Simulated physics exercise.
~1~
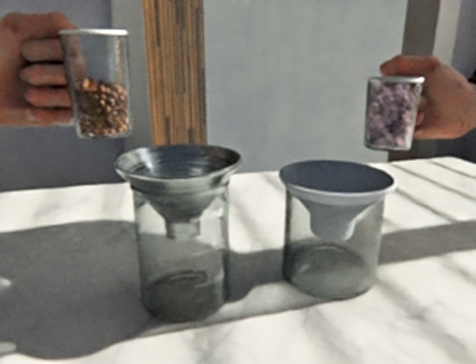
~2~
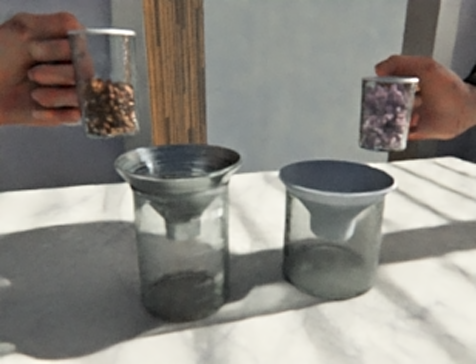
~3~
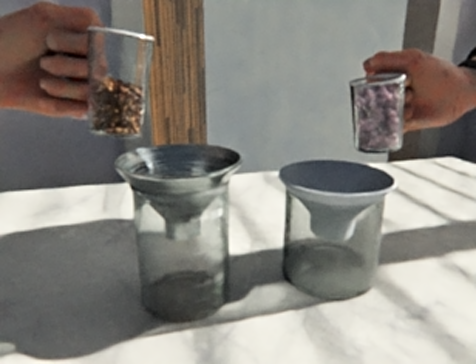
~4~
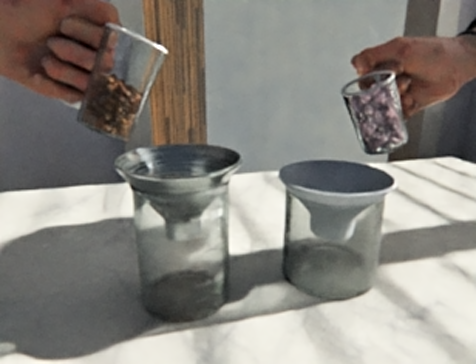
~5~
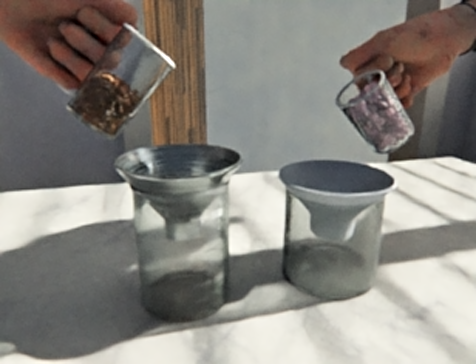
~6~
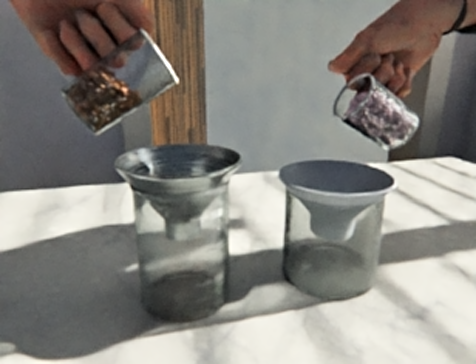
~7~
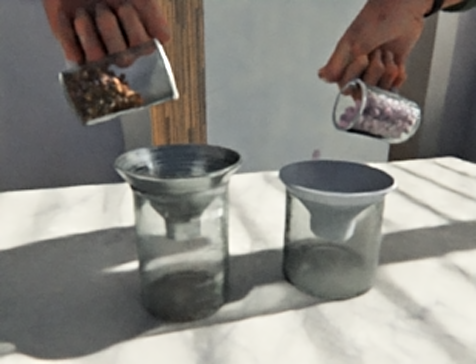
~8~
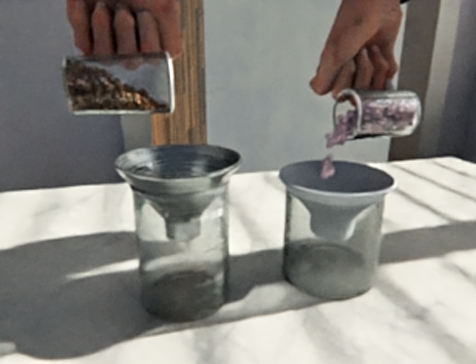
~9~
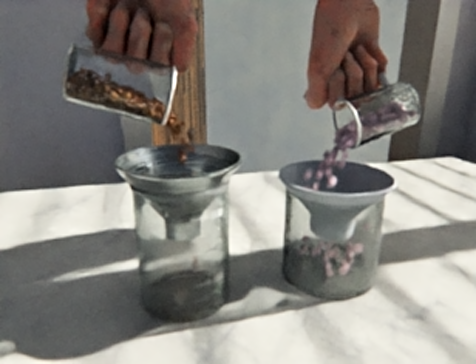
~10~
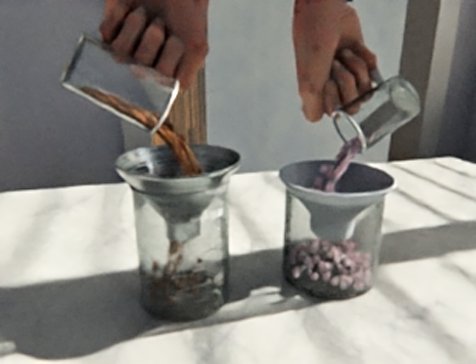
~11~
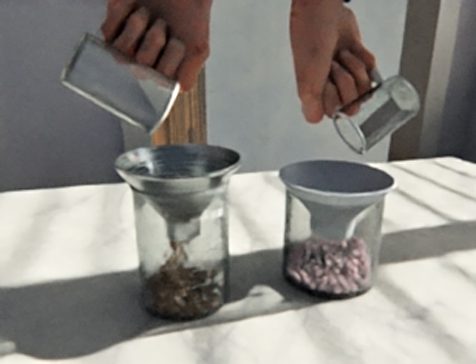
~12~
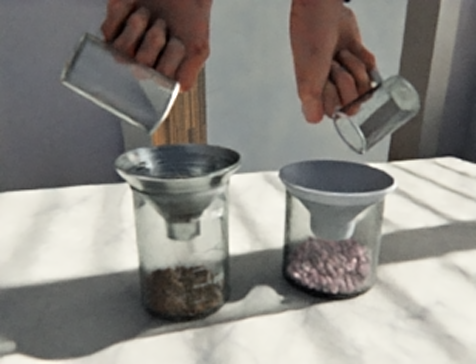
In this clip, two hands tip clear cups over funnels set in glass jars, the right cup's purple and white pieces starting to fall just before the left cup's brown pieces. Both cups empty, and all the pieces end up settled in the jars below clear funnels.
